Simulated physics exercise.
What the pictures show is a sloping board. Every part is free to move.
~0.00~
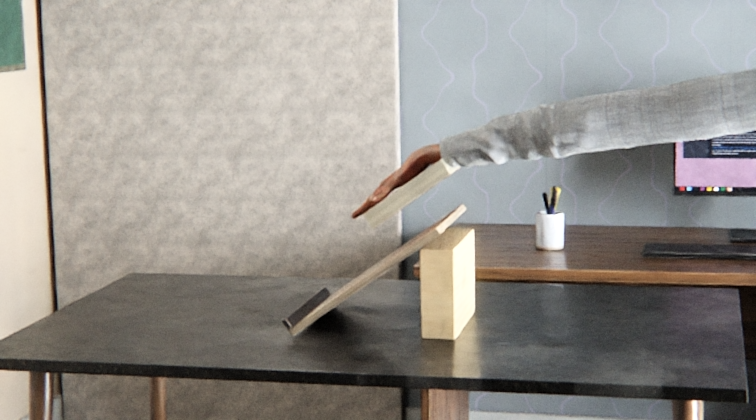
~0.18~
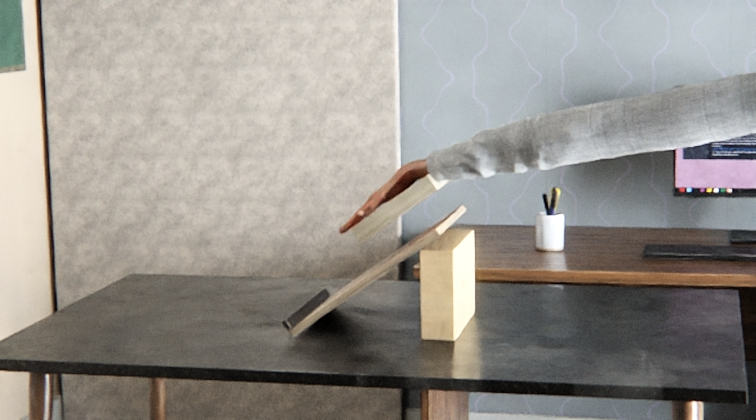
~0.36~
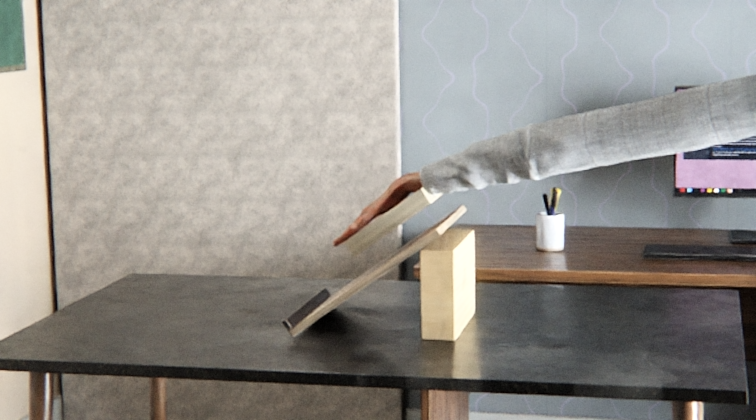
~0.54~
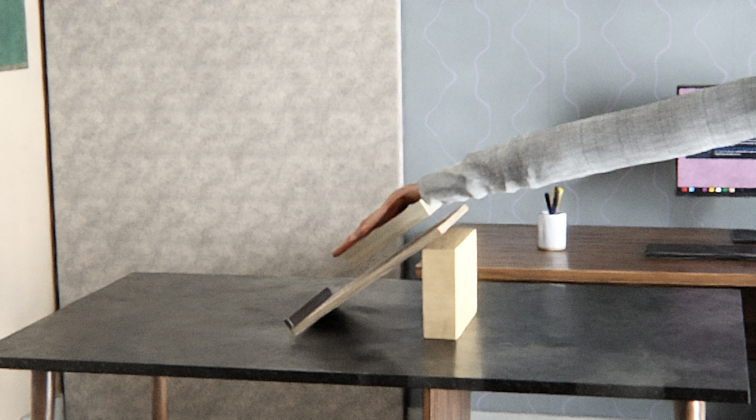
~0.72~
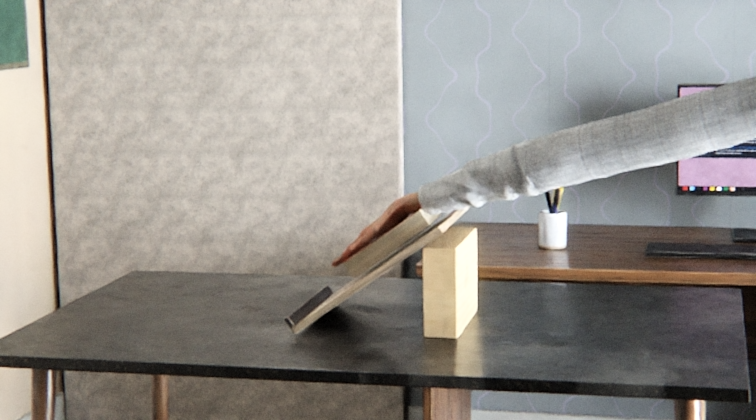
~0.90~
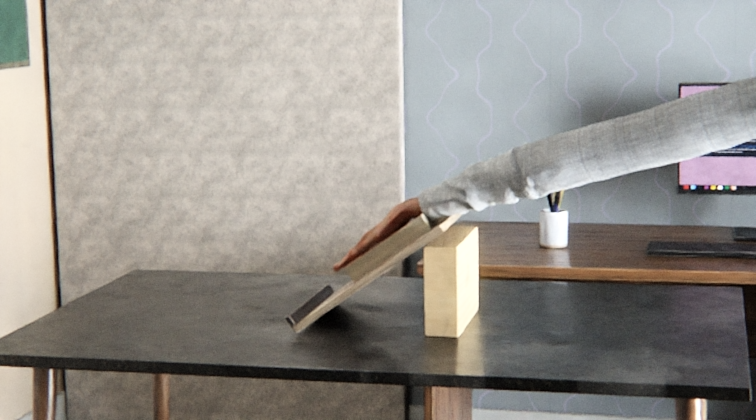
A flat, book-like object, held under a hand reaching in from the right, moved down and slightly left onto a sloping board beside an upright block, and the hand stayed on it.
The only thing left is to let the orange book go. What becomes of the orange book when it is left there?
It gives way to the slope.
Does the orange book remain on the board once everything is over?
Result: The orange book stays on top.
By 1.20 s, orange book moved a little near (386, 248).
By 1.40 s, orange book moved a little near (363, 265).
By 1.50 s, orange book moved about its own width near (347, 276).
When it is over (1.9 s), moved from the start, orange book. End places, in pixels of the last picture, orange book near (348, 276). The orange book slides or rolls down.
